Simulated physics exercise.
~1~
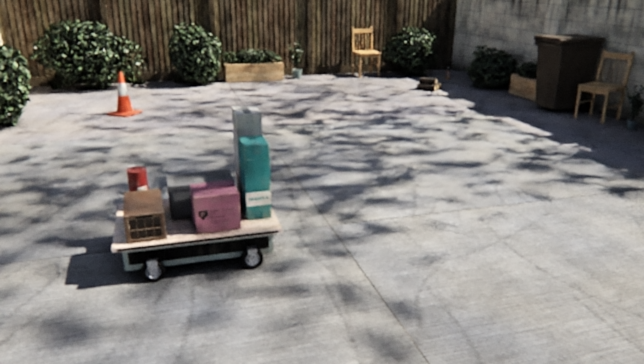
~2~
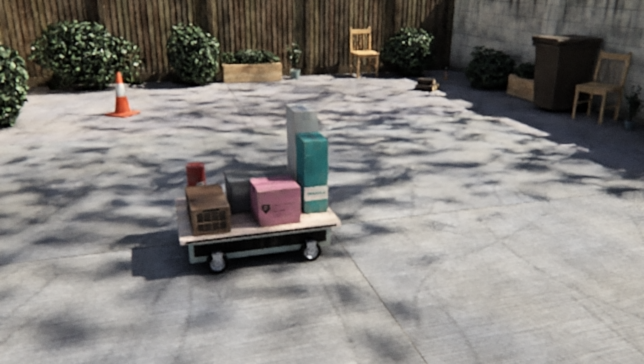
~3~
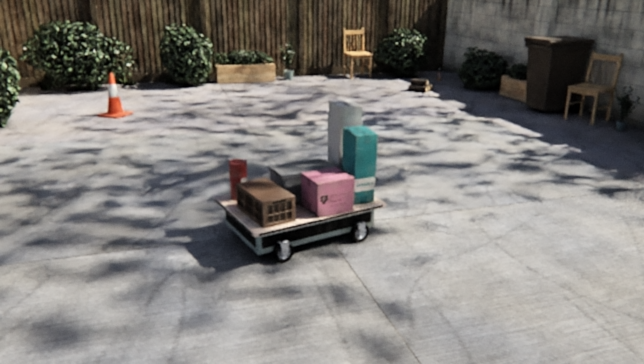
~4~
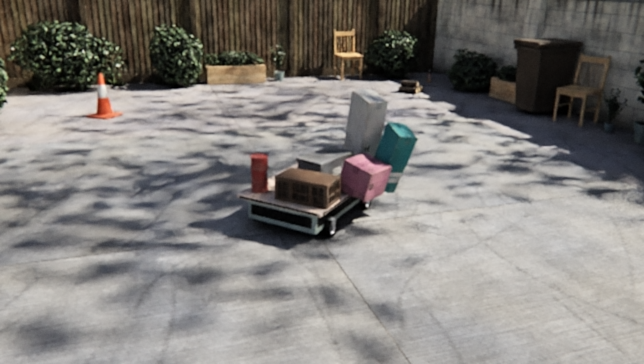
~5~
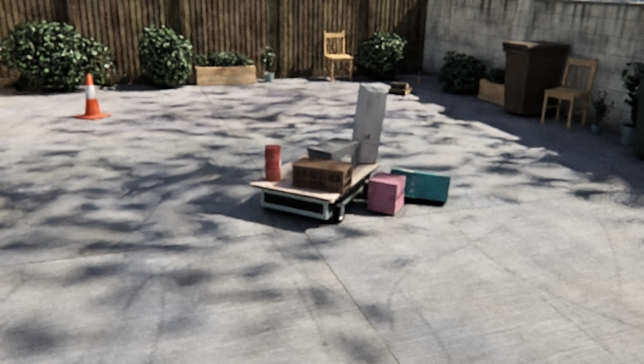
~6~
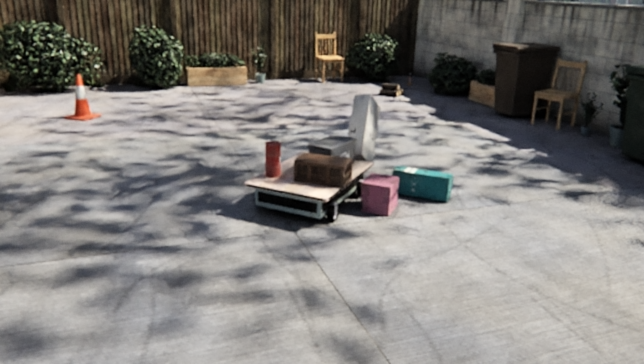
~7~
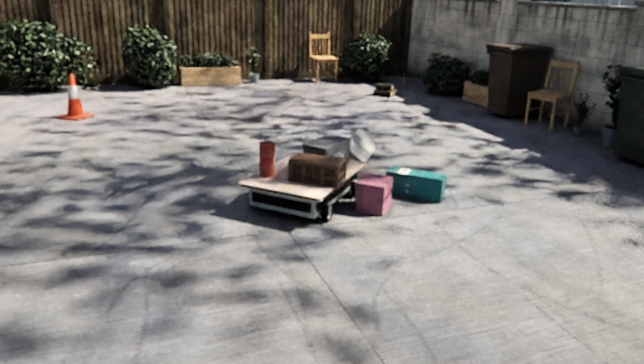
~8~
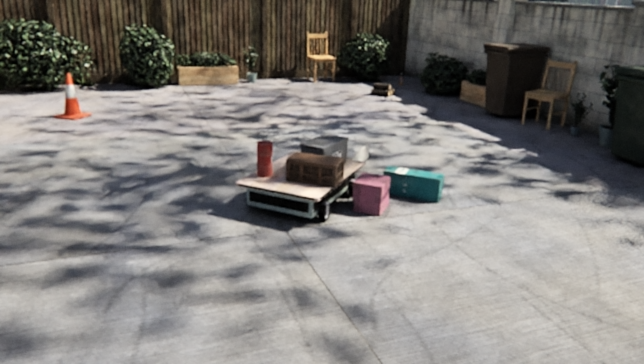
In a paved yard edged by a wooden fence, bushes and a concrete wall, a flat cart carries a loose load of boxes, a red canister and a brown crate. It rolls to the right, then swings away from the viewer. As it turns, the tall turquoise box tips off the right side and the pink box goes over with it, both landing on the paving. The tall pale box then topples at the deck's edge and ends up lying low behind the crate. The cart stands still, with the red canister upright and the brown crate still aboard.
